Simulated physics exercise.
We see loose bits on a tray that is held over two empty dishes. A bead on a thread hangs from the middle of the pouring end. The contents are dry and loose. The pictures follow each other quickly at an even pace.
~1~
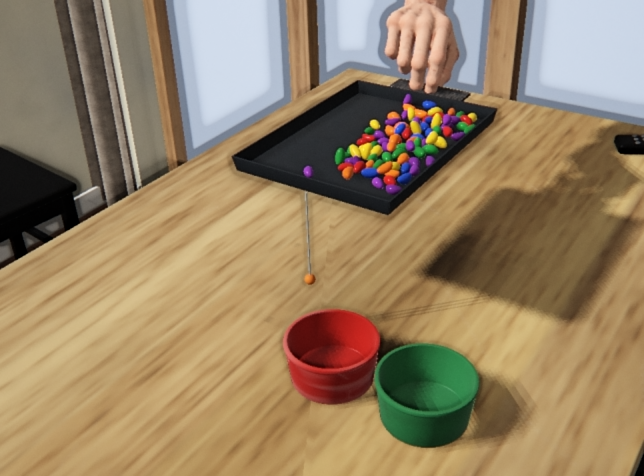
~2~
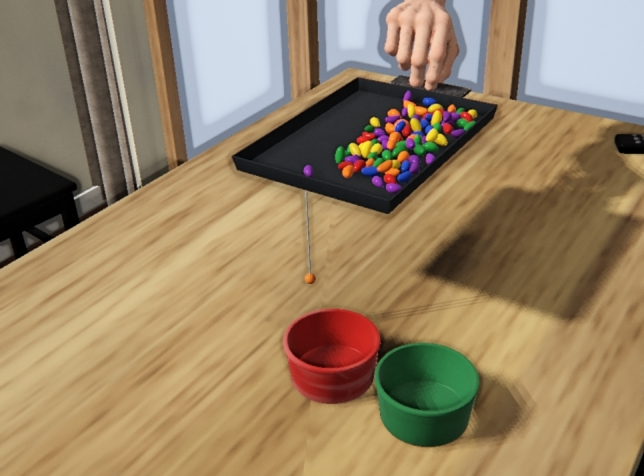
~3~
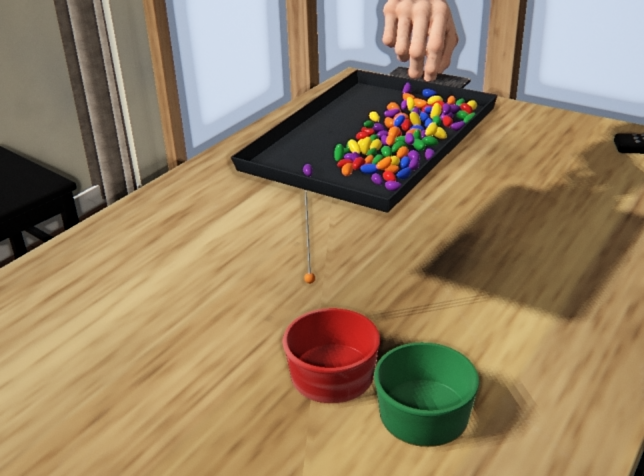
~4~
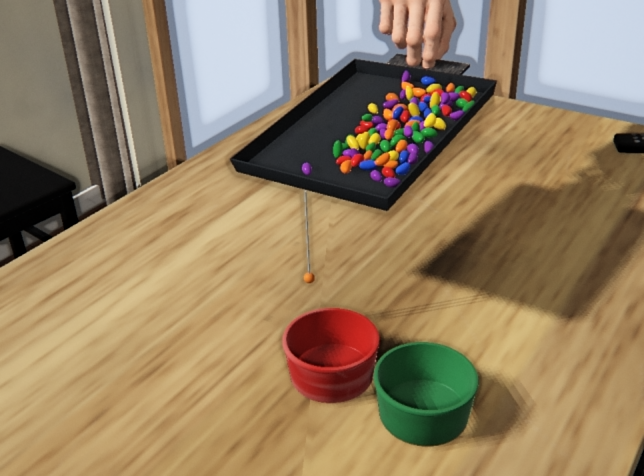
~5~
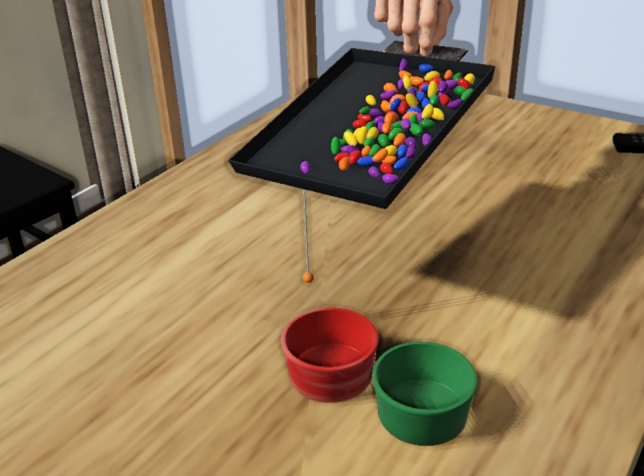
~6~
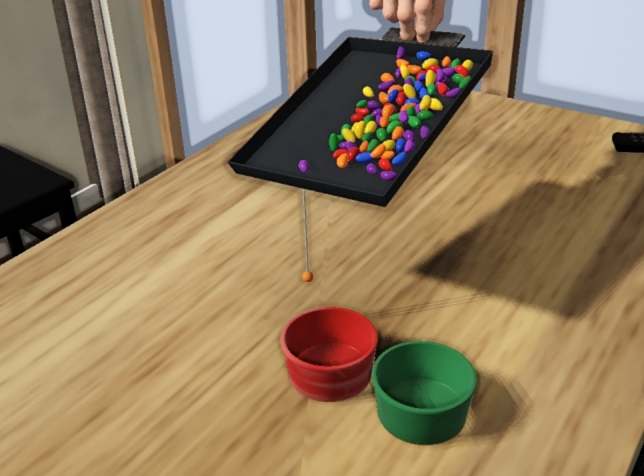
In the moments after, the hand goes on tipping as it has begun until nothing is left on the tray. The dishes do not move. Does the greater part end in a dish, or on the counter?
They take under half between them.
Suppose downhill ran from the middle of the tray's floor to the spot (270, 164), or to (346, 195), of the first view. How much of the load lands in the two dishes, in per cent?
Near 0 % and 70 %.
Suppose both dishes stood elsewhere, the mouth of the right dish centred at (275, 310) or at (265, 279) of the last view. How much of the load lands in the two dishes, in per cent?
About 60 and 40 per cent.
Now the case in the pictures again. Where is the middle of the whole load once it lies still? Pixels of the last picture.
At about (238, 336).
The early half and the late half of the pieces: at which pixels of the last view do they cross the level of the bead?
Around (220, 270) and then (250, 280).
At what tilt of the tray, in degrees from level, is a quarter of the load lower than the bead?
Around 100° of tilt.
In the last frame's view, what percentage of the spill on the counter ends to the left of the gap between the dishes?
Near 100 %.
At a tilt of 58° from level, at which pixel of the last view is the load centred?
Around (298, 155).
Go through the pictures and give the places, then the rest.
Corners of the pouring end near (236, 156) and (388, 199), level; middle of the load near (403, 148), jelly beans; left dish near (306, 380); right dish near (402, 423); bead on its thread near (310, 279), in the first picture.
Corners of the pouring end near (236, 156) and (388, 198), level; middle of the load near (403, 146), in the second picture.
Corners of the pouring end near (235, 156) and (387, 197), tipped barely, lowest at the left corner; middle of the load near (403, 141), in the third picture.
Corners of the pouring end near (234, 158) and (386, 196), tipped a little, lowest at the left corner; middle of the load near (402, 133), in the fourth picture.
Corners of the pouring end near (233, 159) and (384, 194), tipped a little, lowest at the left corner; middle of the load near (400, 126), in the fifth picture.
Corners of the pouring end near (232, 161) and (382, 193), tipped clearly, lowest at the left corner; middle of the load near (391, 109); left dish near (304, 378); right dish near (400, 420), in the sixth picture.
Shortly afterwards, tray tipped steeply; all but a few on the tray; a little in the air.
Next, tray tipped right over; the bulk on the tray; only a few in the left dish; near a quarter outside both.
Some moments later, tray tipped past a quarter turn; a little in the left dish; the bulk outside both.
In the end, tray tipped past a quarter turn; none at all in the right dish; a little in the left dish; the bulk outside both.
